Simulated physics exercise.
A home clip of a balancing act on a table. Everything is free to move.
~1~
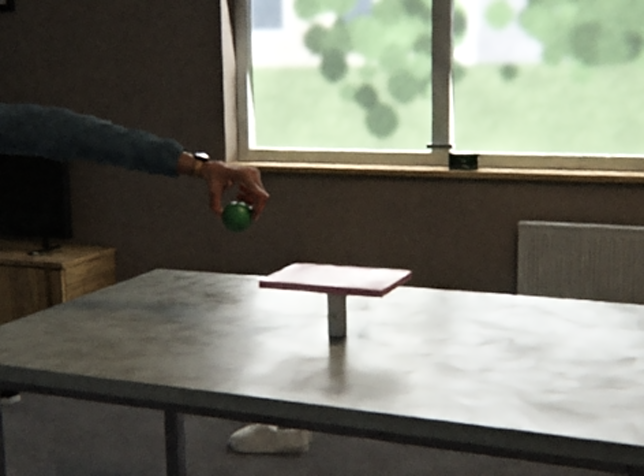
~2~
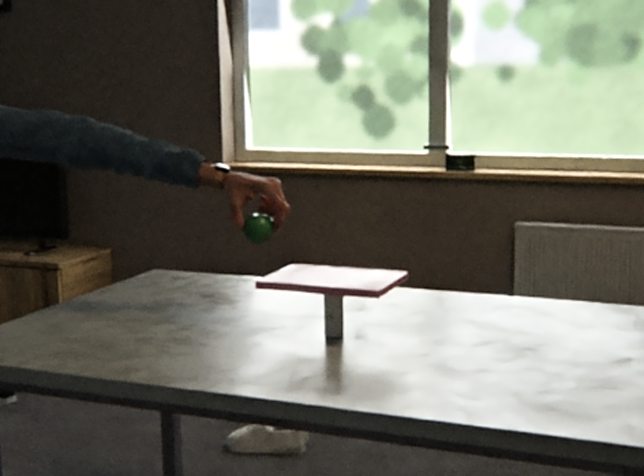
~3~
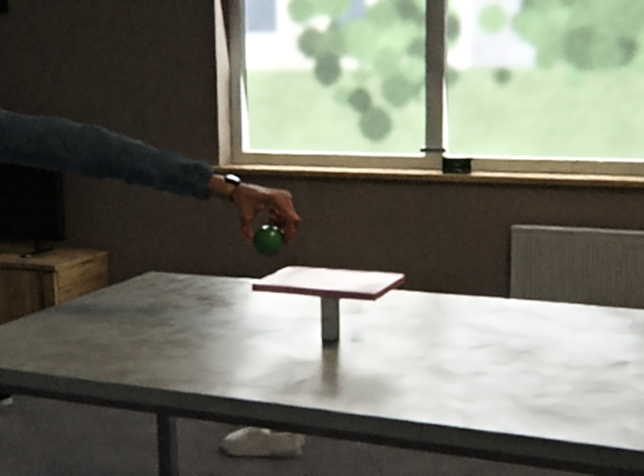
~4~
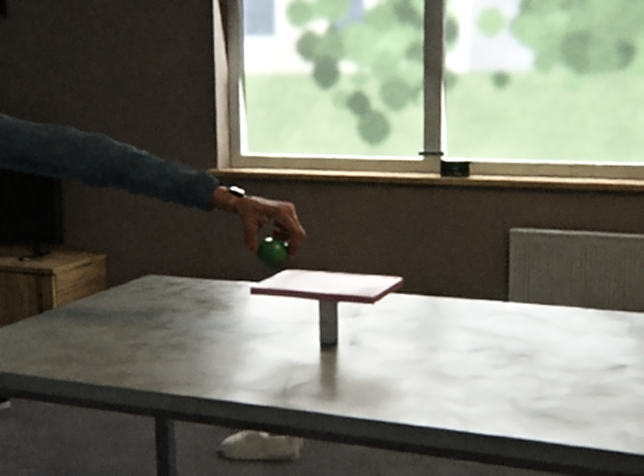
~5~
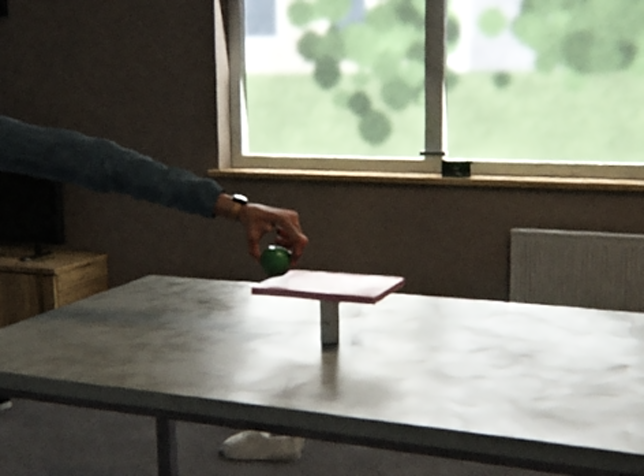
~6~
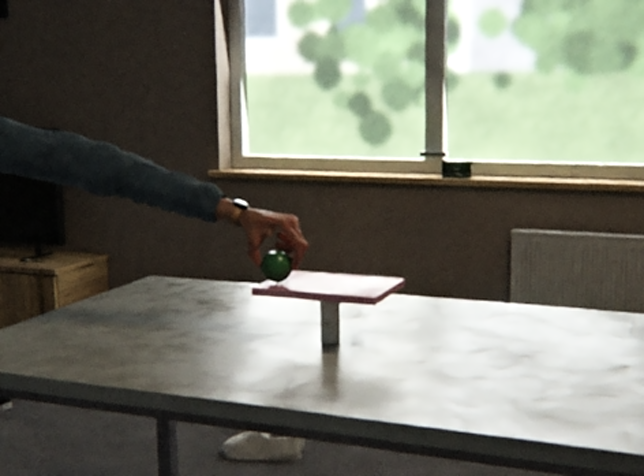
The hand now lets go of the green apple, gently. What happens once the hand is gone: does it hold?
The stack loses its balance.
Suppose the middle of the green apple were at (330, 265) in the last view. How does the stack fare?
Then it keeps its balance.
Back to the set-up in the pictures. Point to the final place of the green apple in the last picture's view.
Near (258, 325).
Then, 0.40 s after the last picture, green apple now fallen; pink lid tipped 52° from how it was.
Then, 0.70 s after the last picture, pink lid tipped 57° from how it was; white shaker tipped 6° from how it was.
Then, 0.90 s after the last picture, pink lid now fallen; white shaker tipped 63° from how it was.
Then, 1.20 s after the last picture, white shaker now fallen.
By the end, fallen, pink lid, green apple and white shaker. Seen from the same camera at the end, green apple near (258, 325). The stack comes apart.
